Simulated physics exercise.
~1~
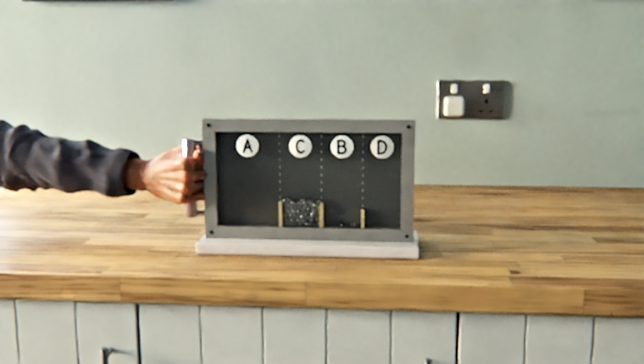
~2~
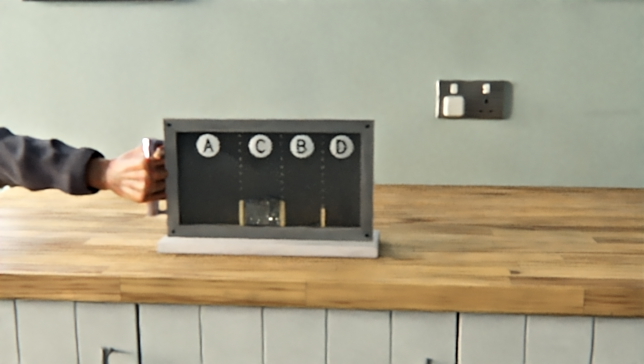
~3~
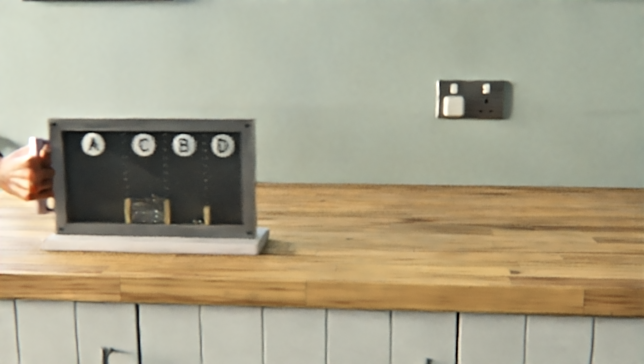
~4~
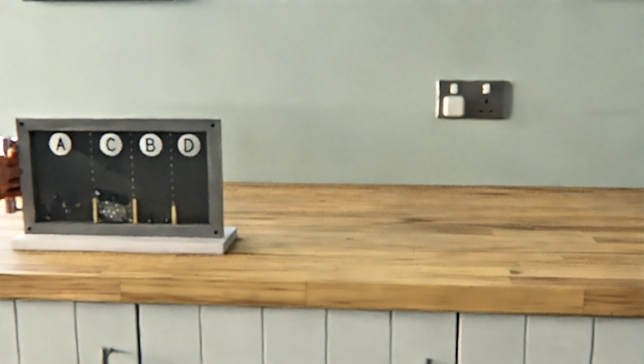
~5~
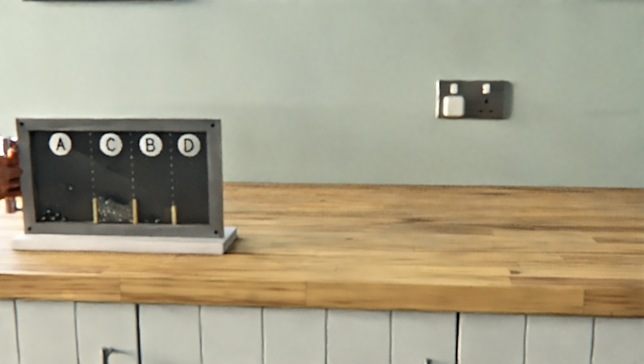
A hand slid a dark, grey-framed case of small steel balls left along a wooden counter and stopped, and some balls spilled from strip C into strip A, where a few settled while most stayed in C.
